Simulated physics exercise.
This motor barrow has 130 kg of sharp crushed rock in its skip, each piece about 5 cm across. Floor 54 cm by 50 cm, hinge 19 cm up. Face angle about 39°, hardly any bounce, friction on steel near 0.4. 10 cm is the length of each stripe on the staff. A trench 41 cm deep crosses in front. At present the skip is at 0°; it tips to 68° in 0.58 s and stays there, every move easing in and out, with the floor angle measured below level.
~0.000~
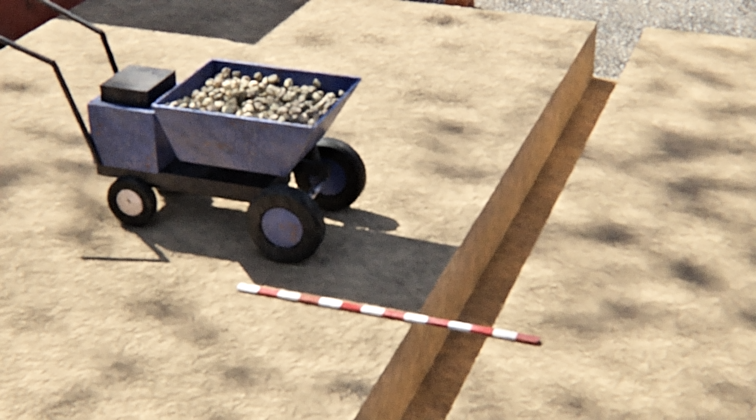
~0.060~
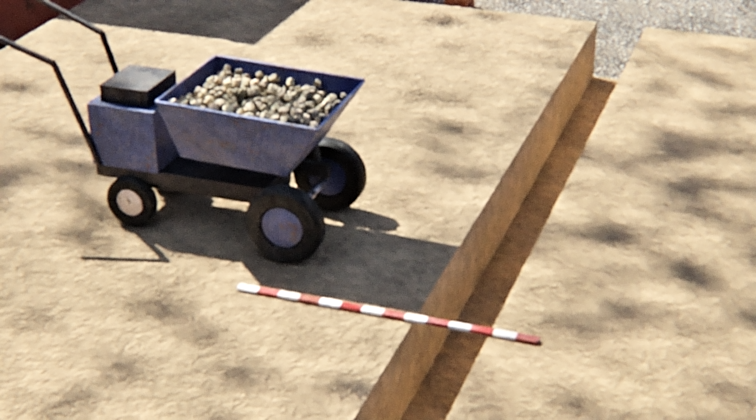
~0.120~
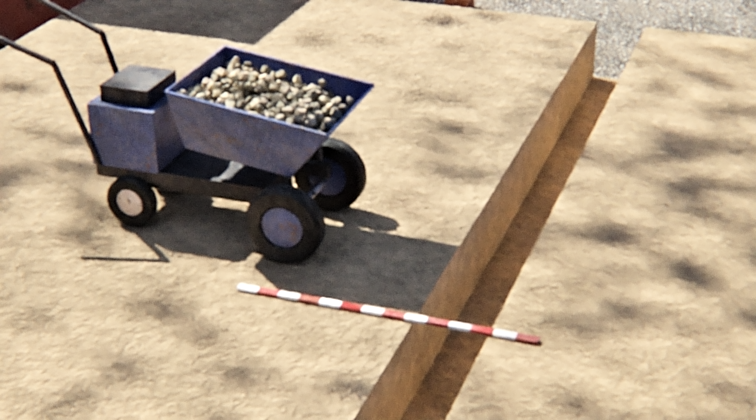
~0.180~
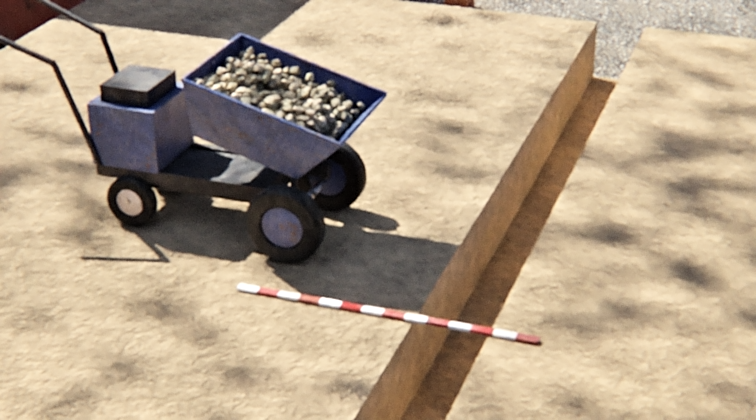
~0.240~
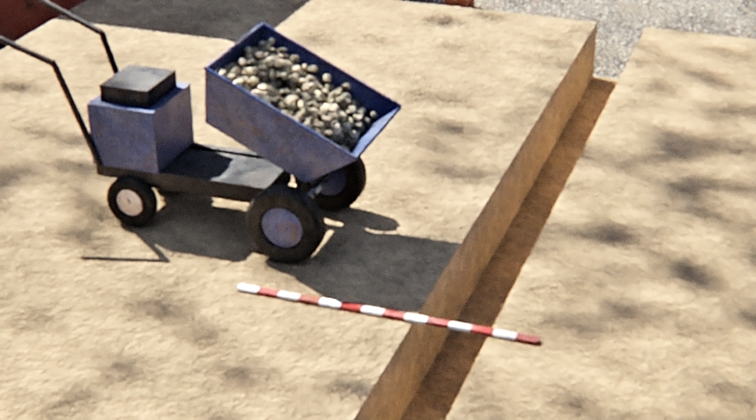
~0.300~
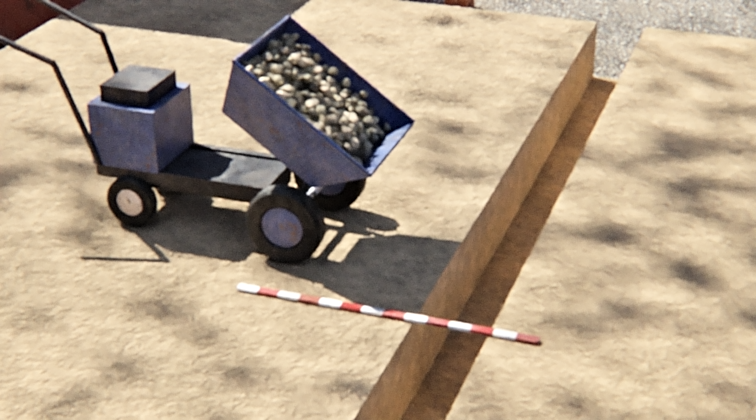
A blue motor barrow stands still while its stone-filled skip tilts steeply toward the right.
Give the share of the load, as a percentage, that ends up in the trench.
57 %.
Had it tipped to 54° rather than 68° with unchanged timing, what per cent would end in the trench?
About 20 per cent would end up in the trench.
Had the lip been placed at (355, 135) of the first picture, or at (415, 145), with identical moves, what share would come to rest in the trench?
Around 50% for the first place and 10% for the second.
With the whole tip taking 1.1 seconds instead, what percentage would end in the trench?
With that change, it comes to around 35 per cent.
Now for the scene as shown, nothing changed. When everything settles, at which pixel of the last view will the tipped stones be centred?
I'd put it close to (485, 320).
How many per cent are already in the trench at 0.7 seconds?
Some 10 per cent.
After 0.4 s the floor is at 57°; 100 % in the skip; the foremost stones are at (388, 182).
After 0.7 s the floor is at 68°; 81 % in the skip, 9 % short of the trench, 9 % in the trench; the foremost stones are at (475, 293).
After 1.0 s the floor is at 68°; 40 % in the skip, 11 % short of the trench, 48 % in the trench, 1 % past the trench; the foremost stones are at (550, 286).
After 3.0 s the floor is at 68°; 29 % in the skip, 14 % short of the trench, 57 % in the trench, 1 % past the trench; the foremost stones are at (566, 293).
